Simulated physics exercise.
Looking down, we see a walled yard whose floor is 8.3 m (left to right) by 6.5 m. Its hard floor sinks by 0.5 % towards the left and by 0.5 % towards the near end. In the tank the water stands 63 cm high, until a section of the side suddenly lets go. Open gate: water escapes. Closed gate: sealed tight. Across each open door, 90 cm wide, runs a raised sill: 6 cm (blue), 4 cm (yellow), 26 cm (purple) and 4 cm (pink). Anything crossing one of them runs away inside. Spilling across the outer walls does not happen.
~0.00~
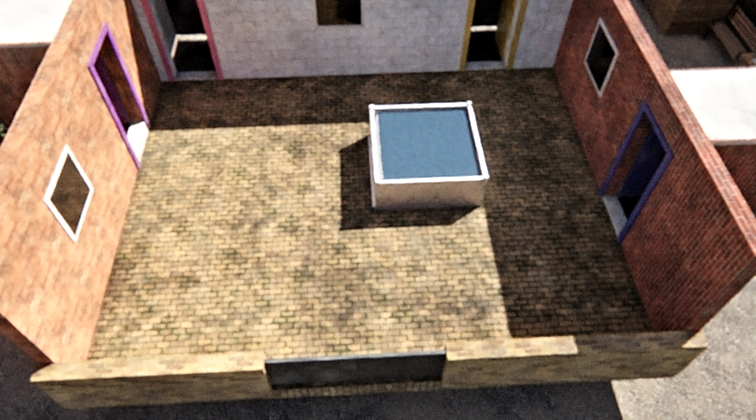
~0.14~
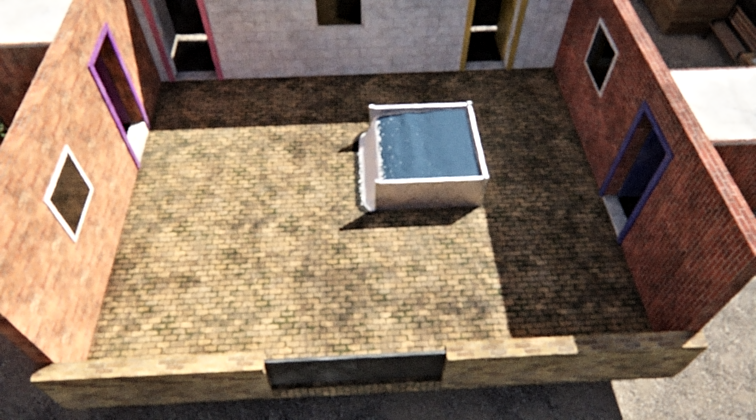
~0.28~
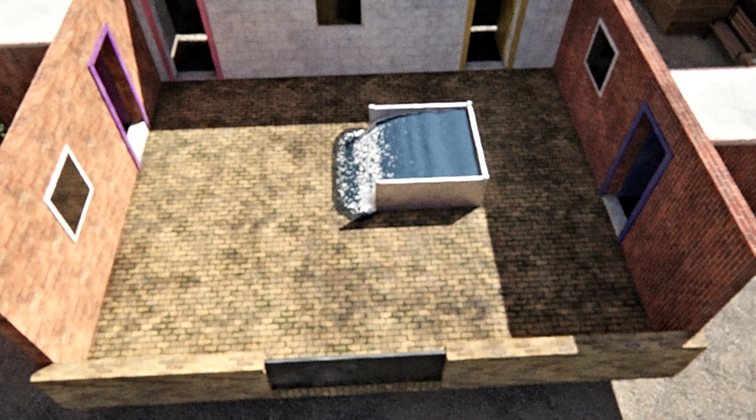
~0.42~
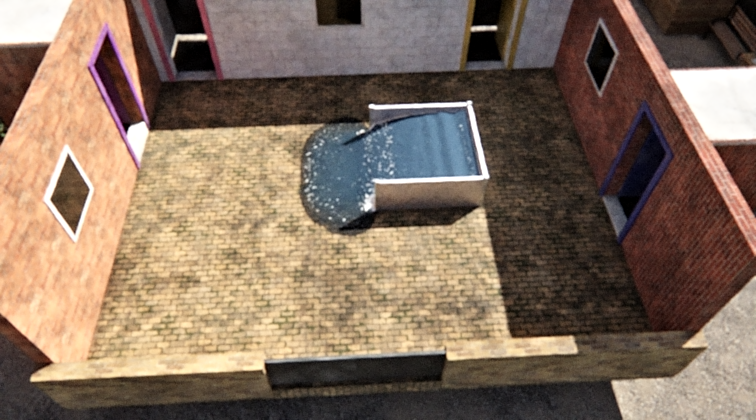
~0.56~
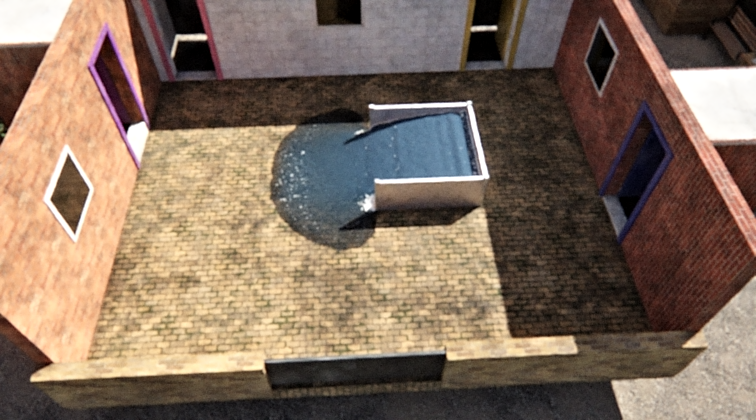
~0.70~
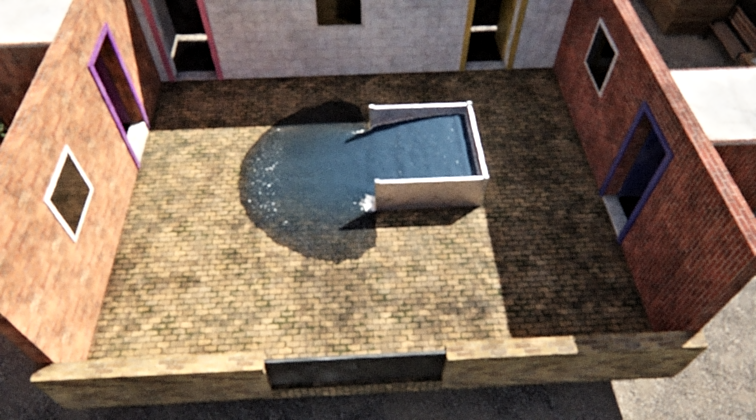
The video shows a walled brick yard seen from above, where water in a raised rectangular tank pours out through its open left side, foams onto the paving, and spreads leftward in a widening, rounded sheet.
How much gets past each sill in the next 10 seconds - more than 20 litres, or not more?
Result: Blue door: Less than stated; yellow door: Less than stated; purple door: Less than stated; pink door: More than stated.
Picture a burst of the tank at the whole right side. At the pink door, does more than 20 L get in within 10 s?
Pink: Falls short.
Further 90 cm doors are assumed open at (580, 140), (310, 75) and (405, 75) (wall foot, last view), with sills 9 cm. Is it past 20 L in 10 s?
Well, the first is on the low side, the second is on the low side, and the third is on the low side.
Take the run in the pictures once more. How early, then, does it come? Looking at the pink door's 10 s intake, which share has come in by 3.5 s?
Share by then: ~ 30 %.
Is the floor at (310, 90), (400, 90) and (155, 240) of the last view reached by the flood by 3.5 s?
Listed in turn: Swamped / spared so far / swamped.
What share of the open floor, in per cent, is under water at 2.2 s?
Covered: Roughly 40 %.
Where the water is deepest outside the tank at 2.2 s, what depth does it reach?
Some 26 cm deep.
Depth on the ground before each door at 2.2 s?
You'd get blue at 0 cm, yellow at 0 cm, purple at 24 cm, and pink at 6 cm.
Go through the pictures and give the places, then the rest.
In the first picture, still water, 63 cm deep, in the tank at (425, 144).
In the second picture, the front is at (373, 212), 1.0 m from the gap at (376, 161); 0.4 m2 of floor is under water; 63 cm left at the back of the tank.
In the third picture, the front is at (352, 215), 1.1 m from the gap at (376, 163); 1.3 m2 of floor is under water; 63 cm left at the back of the tank.
In the fourth picture, water pours out at (376, 164) and has run 1.5 m, to (325, 222); typically 9 cm deep outside, 58 cm at the tank's back.
In the fifth picture, the front is at (286, 216), 1.9 m from the gap at (376, 164); 4.4 m2 of floor is under water; 52 cm left at the back of the tank.
In the sixth picture, water pours out at (376, 164) and has run 2.4 m, to (244, 191); typically 6 cm deep outside, 54 cm at the tank's back.
After 1.4 s water covers 30 % of the floor and is deepest (24 cm) near (365, 186); blue door not reached, yellow door not reached, purple door 6 cm at the sill, 0 L in, pink door not reached.
After 2.2 s water covers 40 % of the floor and is deepest (26 cm) near (132, 196); blue door not reached, yellow door not reached, purple door 24 cm at the sill, 0 L in, pink door 6 cm at the sill, 0 L in.
After 3.5 s water covers 45 % of the floor and is deepest (28 cm) near (84, 371); blue door not reached, yellow door not reached, purple door 16 cm at the sill, 0 L in, pink door 18 cm at the sill, 43 L in.
After 6.0 s water covers 55 % of the floor and is deepest (12 cm) near (81, 384); blue door not reached, yellow door not reached, purple door 8 cm at the sill, 0 L in, pink door 8 cm at the sill, 139 L in.
After 10.0 s water covers 85 % of the floor and is deepest (8 cm) near (81, 384); blue door not reached, yellow door 1 cm at the sill, 0 L in, purple door 5 cm at the sill, 0 L in, pink door 3 cm at the sill, 152 L in.
